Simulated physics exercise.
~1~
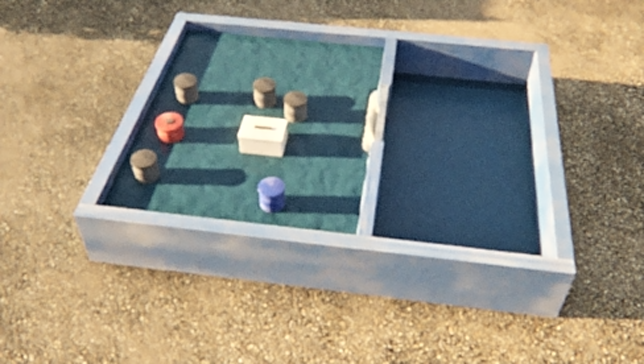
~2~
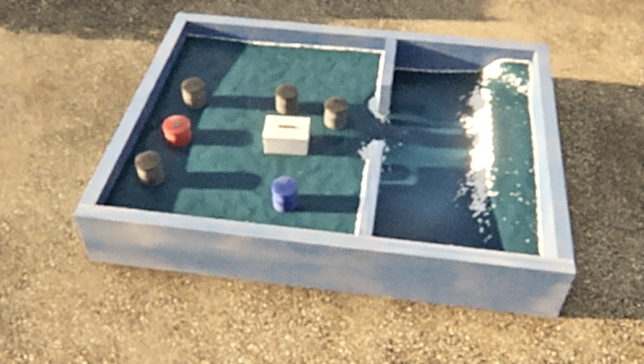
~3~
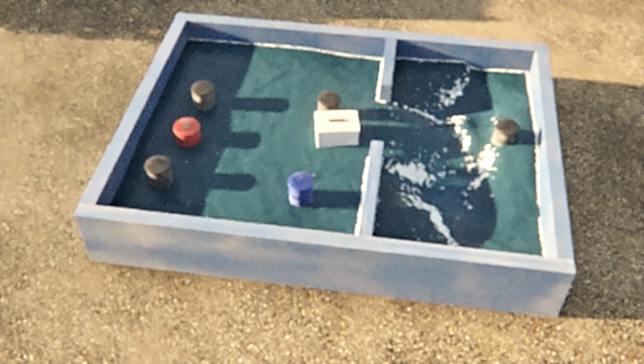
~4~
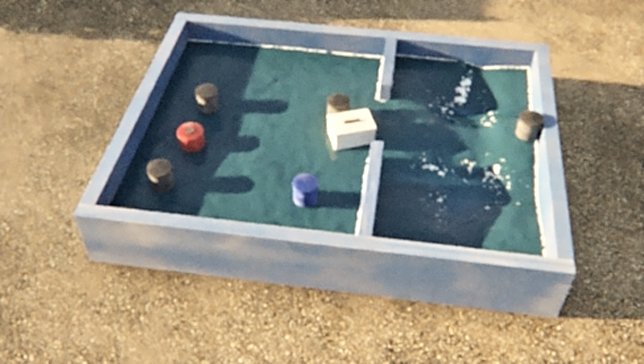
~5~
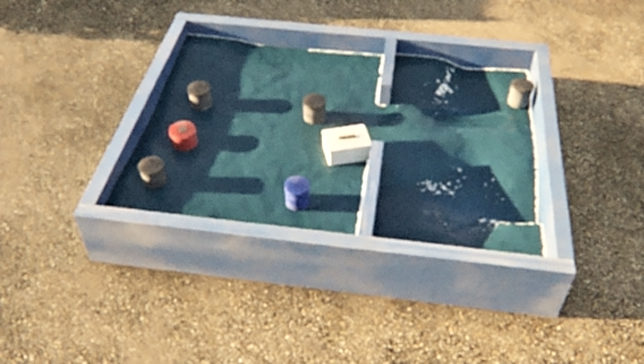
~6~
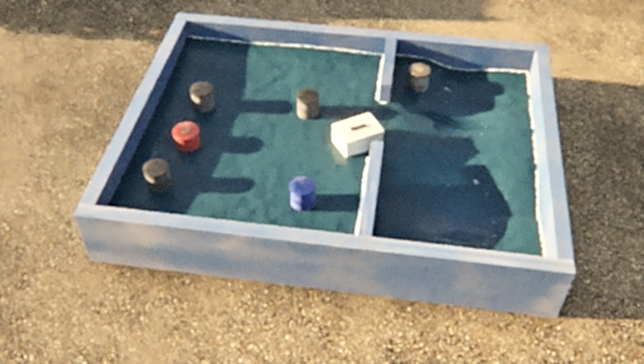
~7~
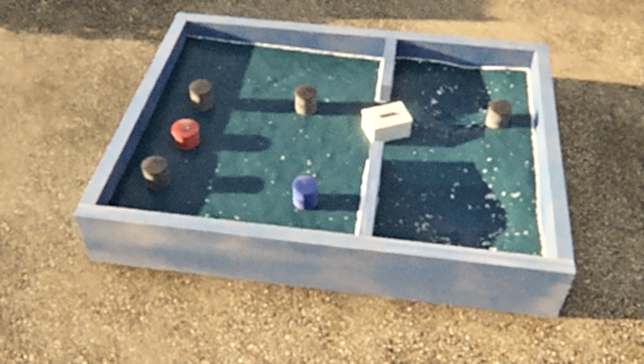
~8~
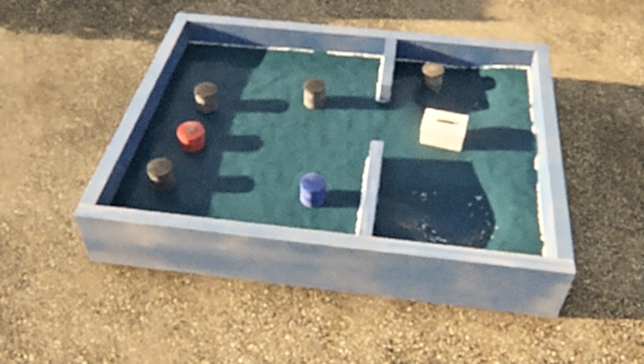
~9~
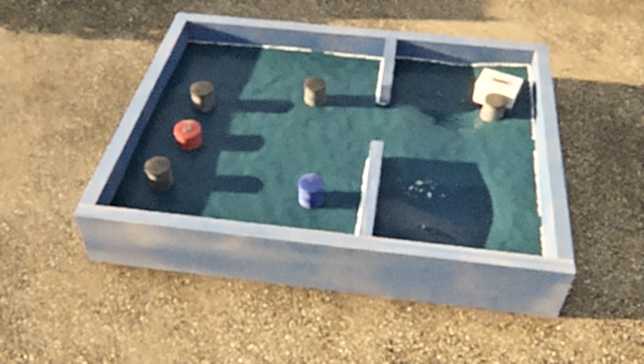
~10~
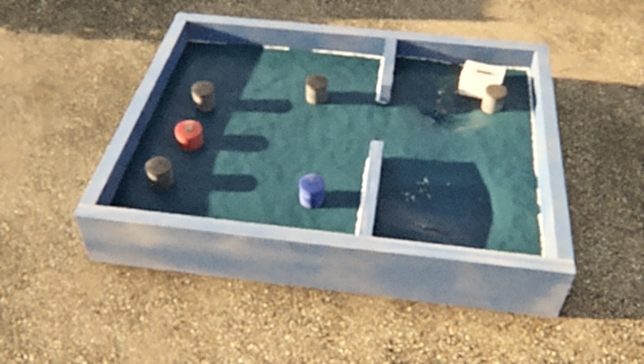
Water fills the left side of a pale, divided basin seen from above, with a white slotted box, a red tub, a blue pail and four brown pails floating in it. Once the board in the divider is gone, the water rushes through the gap and splashes against the right wall. One brown pail sweeps through and drifts about the right side, while the box lingers at the opening, then slips through. The red tub and blue pail shift only slightly. At the end, the box and that brown pail float near the upper right corner, and the others remain left.
